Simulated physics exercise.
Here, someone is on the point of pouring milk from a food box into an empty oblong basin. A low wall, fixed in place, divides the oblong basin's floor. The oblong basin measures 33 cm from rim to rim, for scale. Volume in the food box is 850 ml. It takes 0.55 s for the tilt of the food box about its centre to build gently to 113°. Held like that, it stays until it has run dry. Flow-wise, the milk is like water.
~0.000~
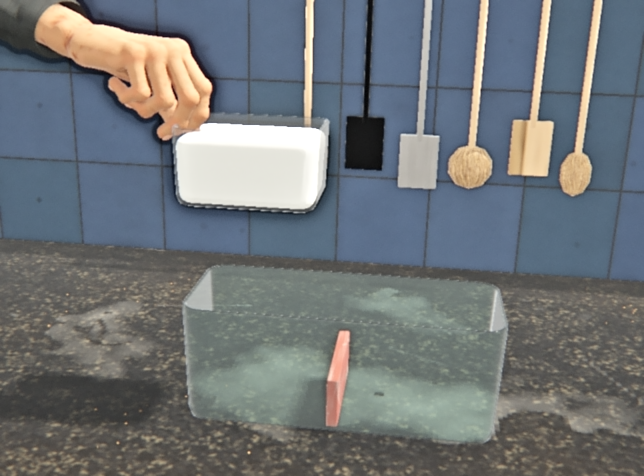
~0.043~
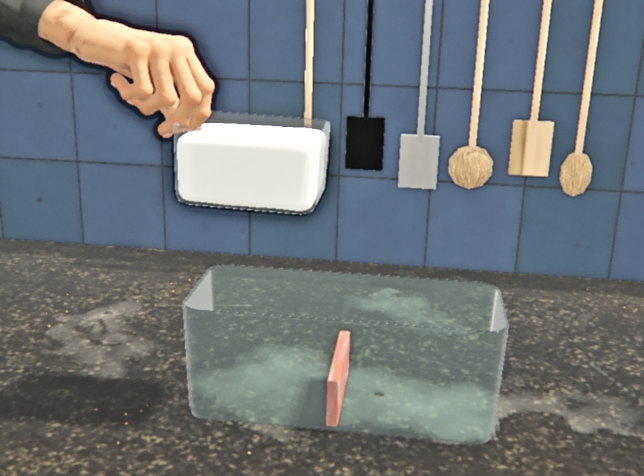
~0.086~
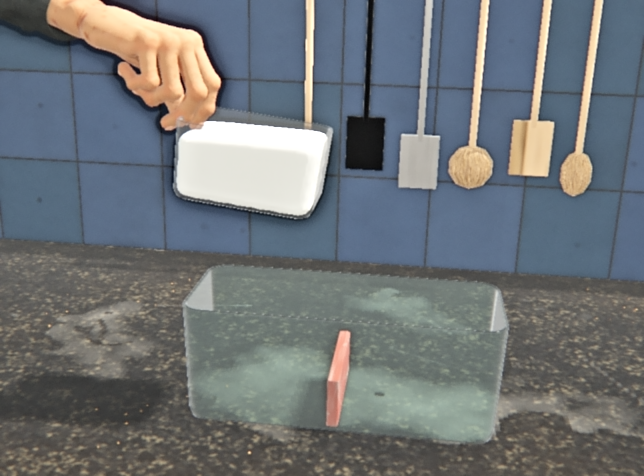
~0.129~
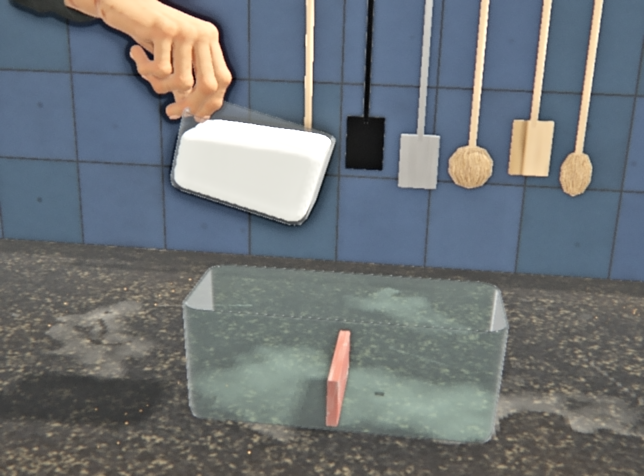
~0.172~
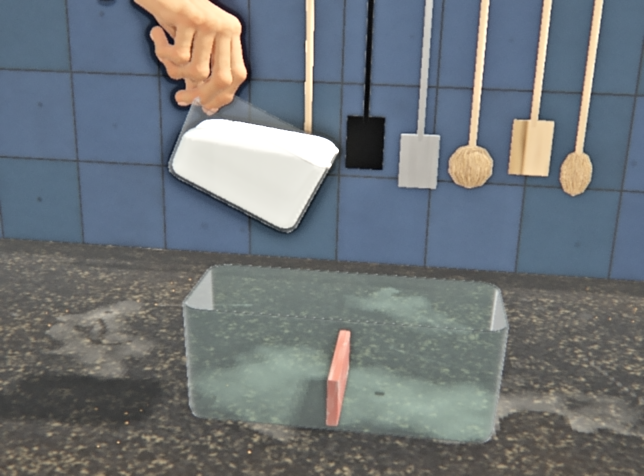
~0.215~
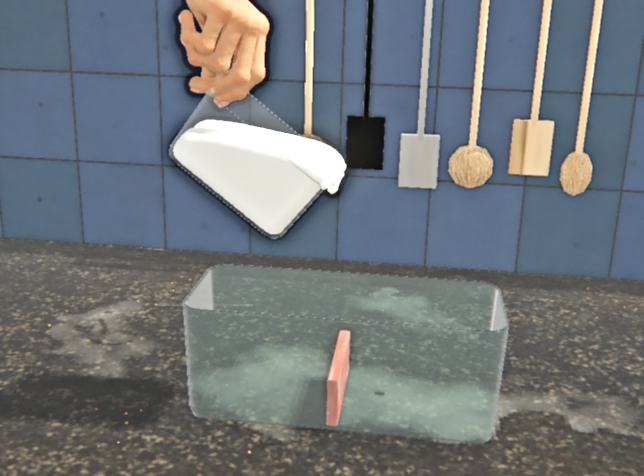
On a dark, speckled counter before a blue-tiled wall hung with utensils, a hand holds a clear box of white milk above an empty glassy basin with a low reddish wall inside. The hand moves right, tilting the box steadily down to the right, and the milk bulges over its right edge.
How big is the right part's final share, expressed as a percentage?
Some 63 per cent.
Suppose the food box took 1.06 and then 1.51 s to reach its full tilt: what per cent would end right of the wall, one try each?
First 75, then 75 per cent.
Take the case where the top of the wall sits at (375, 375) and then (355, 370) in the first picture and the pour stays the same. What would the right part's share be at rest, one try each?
One try each: Around 35 percent and then around 50 percent.
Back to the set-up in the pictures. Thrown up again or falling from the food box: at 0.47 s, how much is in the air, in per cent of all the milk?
42 %.
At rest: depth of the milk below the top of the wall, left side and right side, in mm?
The left side gives some 42 mm, the right side some 28 mm.
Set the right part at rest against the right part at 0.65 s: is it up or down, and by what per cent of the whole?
Looks like it went downward, around 4 per cent.
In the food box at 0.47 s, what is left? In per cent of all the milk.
About 16 per cent.
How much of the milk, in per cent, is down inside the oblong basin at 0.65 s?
Reading: Approx. 86 %.
Then, 0.47 s in, the tilt is 107° and 15 per cent is still to pour, 0 is left of the wall and 41 right of it.
Then, 0.65 s in, the tilt is 113° and 1 per cent is still to pour, 18 is left of the wall and 67 right of it.
Then, 0.84 s in, the tilt is 113° and 0 per cent is still to pour, 25 is left of the wall and 65 right of it.
Then, 1.05 s in, the tilt is 113° and 0 per cent is still to pour, 27 is left of the wall and 64 right of it.
Finally, 28 per cent lies left of the wall, 63 right of it and 9 outside.
